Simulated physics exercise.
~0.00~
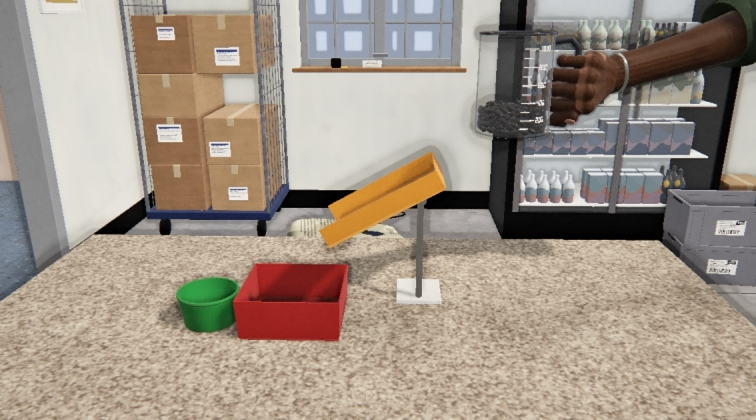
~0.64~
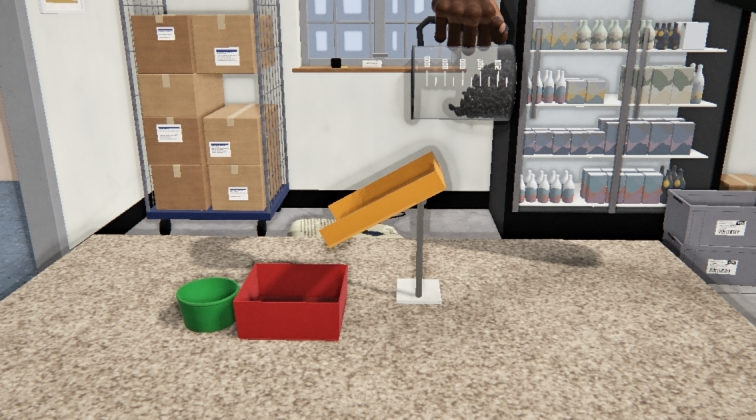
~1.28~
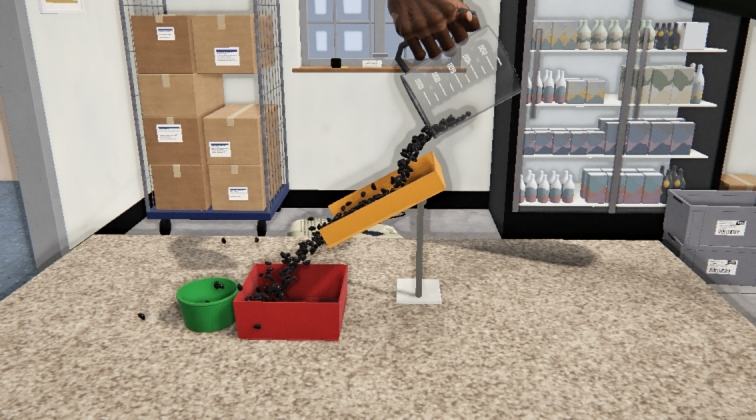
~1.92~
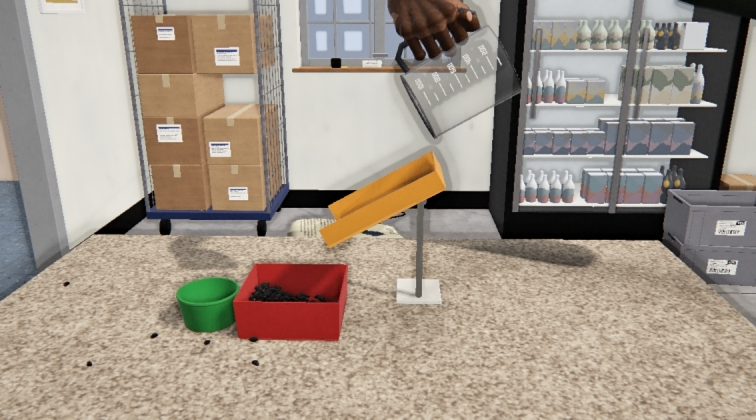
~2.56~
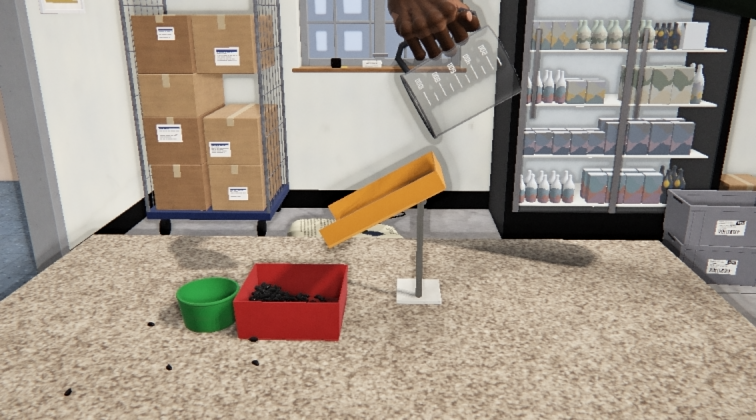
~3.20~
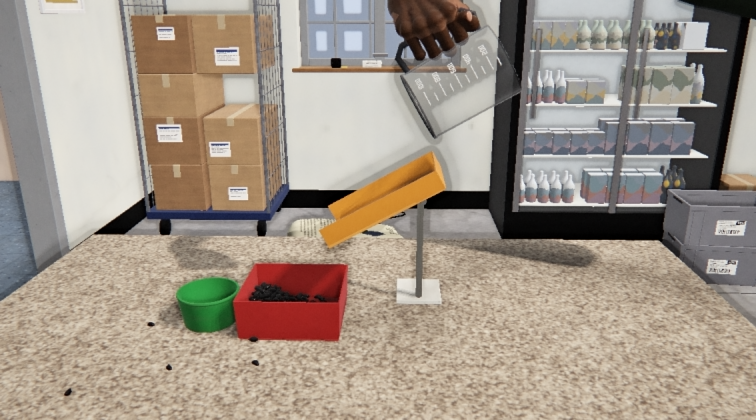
In the video, a hand moves a clear jug of black beans left above a tilted orange chute and tips it, sending the beans sliding down into a red tin beside a green dish; most settle in the tin, while a few lie scattered on the speckled tabletop.
